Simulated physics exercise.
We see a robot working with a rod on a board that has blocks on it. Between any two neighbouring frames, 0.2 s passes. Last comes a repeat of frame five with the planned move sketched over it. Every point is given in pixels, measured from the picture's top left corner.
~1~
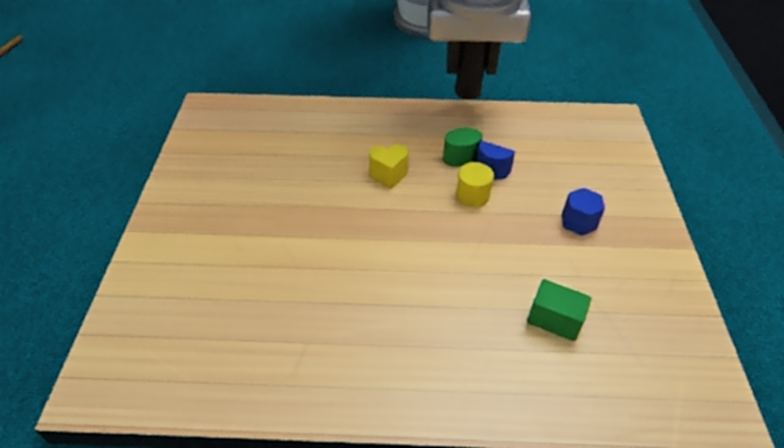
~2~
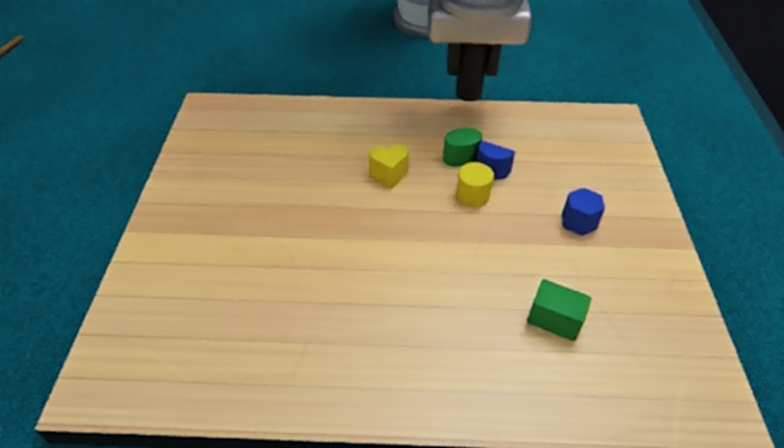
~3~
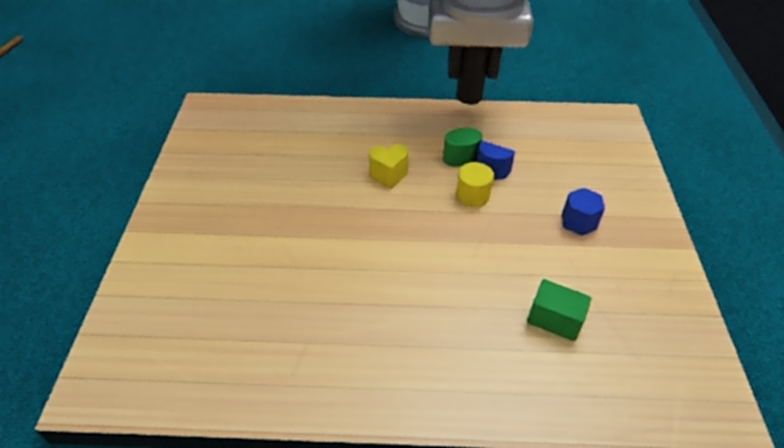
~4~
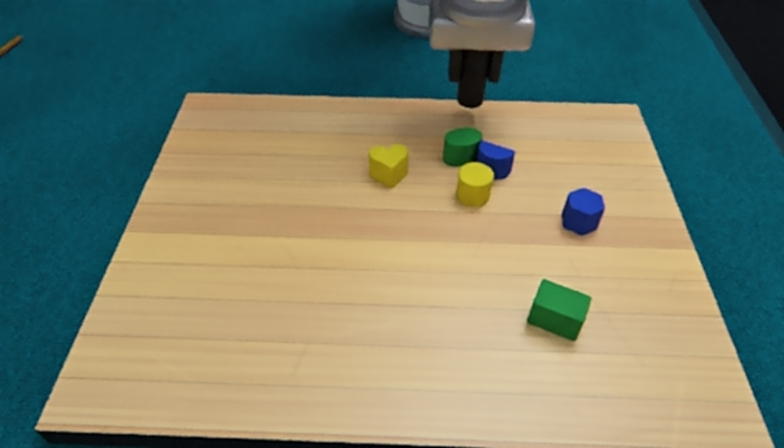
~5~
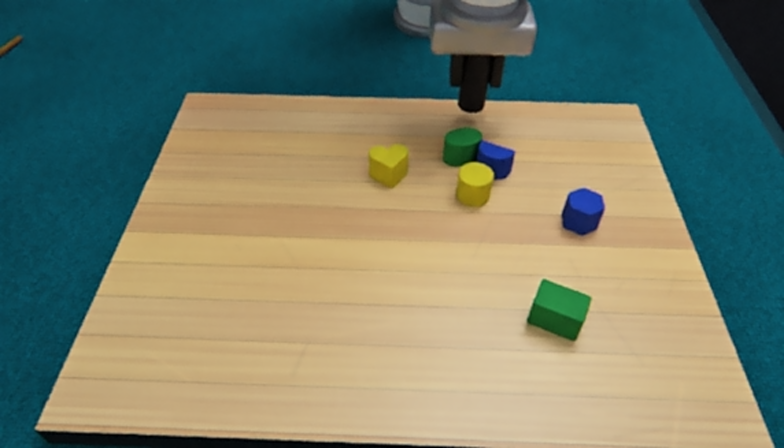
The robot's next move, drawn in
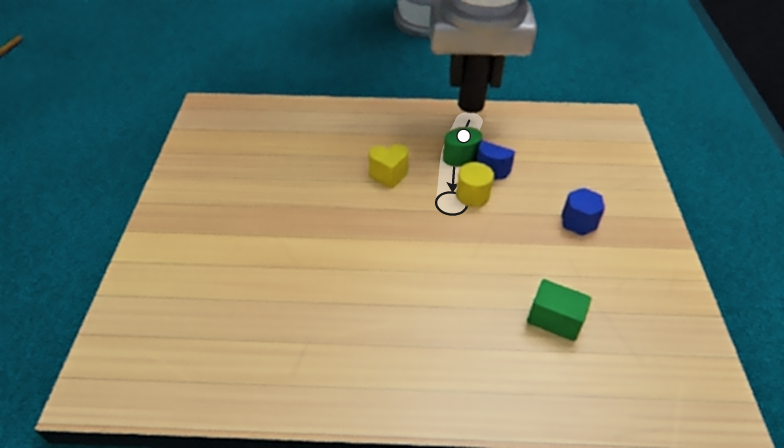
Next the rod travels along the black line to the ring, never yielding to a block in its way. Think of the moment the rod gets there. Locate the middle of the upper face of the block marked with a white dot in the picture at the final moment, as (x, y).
The middle of its upper face should be somewhere near (455, 205).
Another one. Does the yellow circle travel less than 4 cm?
No.
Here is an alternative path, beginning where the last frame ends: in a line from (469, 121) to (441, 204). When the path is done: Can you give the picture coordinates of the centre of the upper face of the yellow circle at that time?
Answer: (483, 197).
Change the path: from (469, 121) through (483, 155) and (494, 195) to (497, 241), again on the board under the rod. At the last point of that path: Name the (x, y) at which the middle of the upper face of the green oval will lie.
Top centre: (459, 148).
The line goes from (469, 121) through (459, 145) and (454, 172) to (452, 203); the dot is on the green oval.
What follows on the original path. One third of the way, rod (460, 130); green oval (463, 143); blue half-round block (497, 152).
Two thirds of the way, rod (456, 157); green oval (458, 172); yellow circle (482, 190); blue half-round block (501, 157), turned 30° anticlockwise.
At the end, rod (453, 188); yellow heart-shaped block unmoved; green oval (455, 205); yellow circle (493, 212); blue half-round block (501, 157), turned 30° anticlockwise.
